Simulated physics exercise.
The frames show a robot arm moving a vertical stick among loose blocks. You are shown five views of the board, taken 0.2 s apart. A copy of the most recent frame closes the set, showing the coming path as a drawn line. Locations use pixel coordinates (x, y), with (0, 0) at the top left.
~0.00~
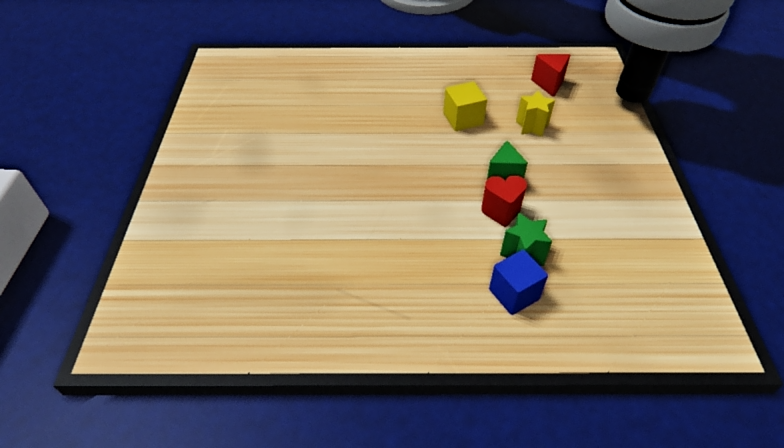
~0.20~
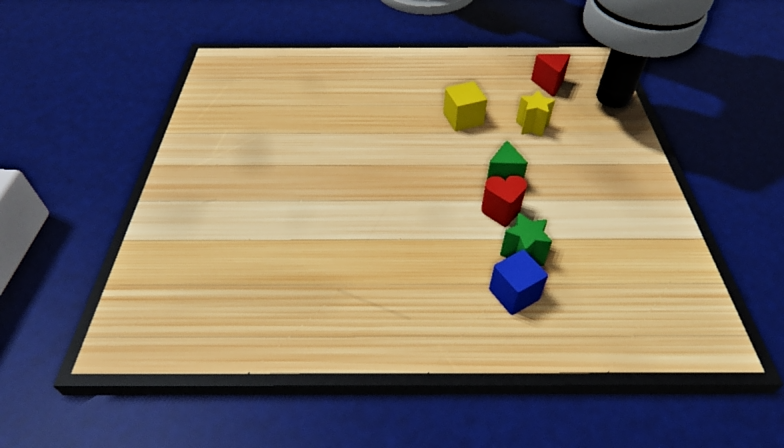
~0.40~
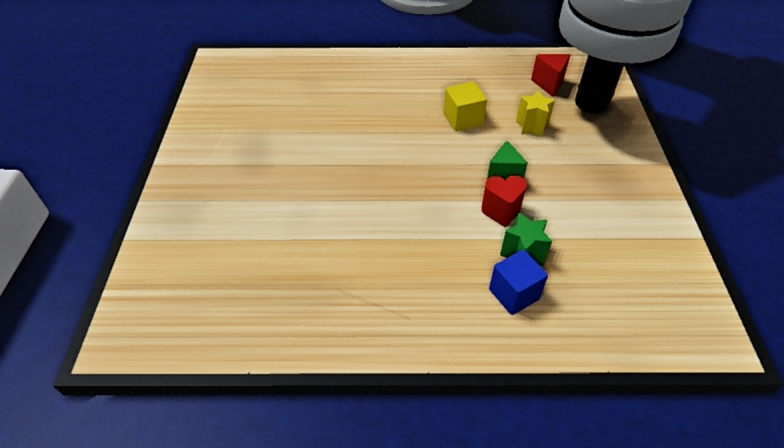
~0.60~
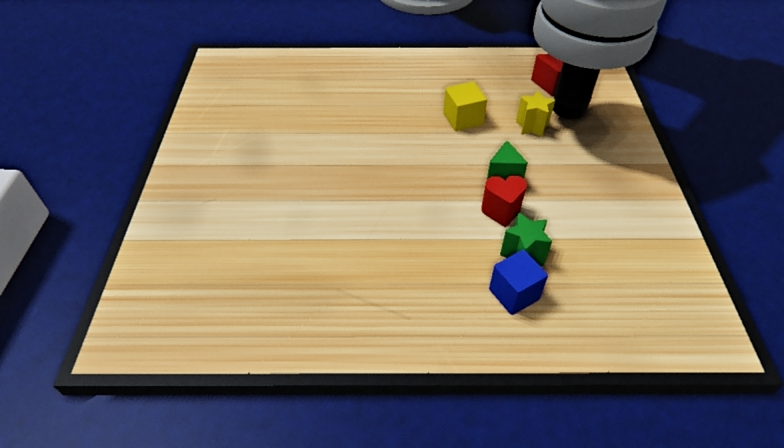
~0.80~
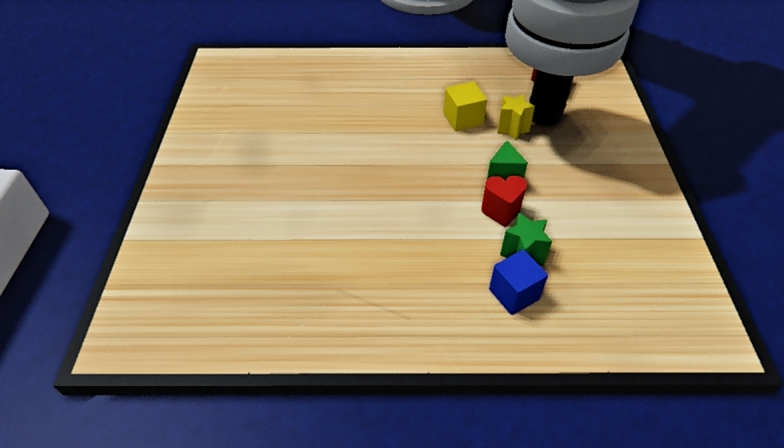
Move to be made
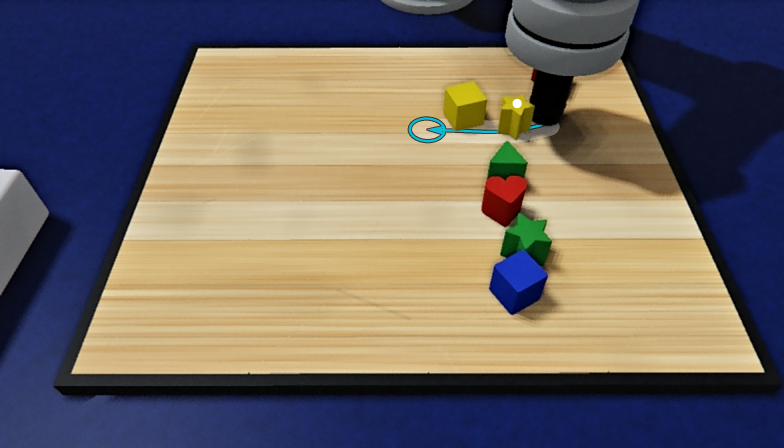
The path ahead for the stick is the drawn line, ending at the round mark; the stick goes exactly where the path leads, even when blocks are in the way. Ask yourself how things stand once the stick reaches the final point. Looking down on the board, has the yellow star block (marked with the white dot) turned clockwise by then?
Answer: No.
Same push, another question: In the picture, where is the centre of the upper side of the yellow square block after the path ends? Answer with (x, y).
By then it is at (419, 84).
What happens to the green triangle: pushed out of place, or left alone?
Answer: Unmoved.
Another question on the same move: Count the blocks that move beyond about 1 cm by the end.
Blocks displaced: 2.
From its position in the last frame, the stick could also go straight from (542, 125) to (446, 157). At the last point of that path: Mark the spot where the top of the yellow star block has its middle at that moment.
Put as a pixel place, it's (417, 128).
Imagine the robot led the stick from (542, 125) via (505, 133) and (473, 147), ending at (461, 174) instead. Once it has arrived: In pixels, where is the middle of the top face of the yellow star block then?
The answer is (439, 128).
Drawn move, from (542, 125) through (486, 132) to (427, 130); the dot is on the yellow star block.
The first path, step by step. One third of the way, stick (507, 123); yellow square block (454, 91), turned 25° clockwise; yellow star block (481, 111).
Two thirds of the way, stick (467, 122); yellow square block (441, 92), turned 70° clockwise; yellow star block (445, 116).
At the end, stick (428, 121); yellow square block (419, 84), turned 100° clockwise; green triangle still; yellow star block (415, 121), turned 40° anticlockwise.
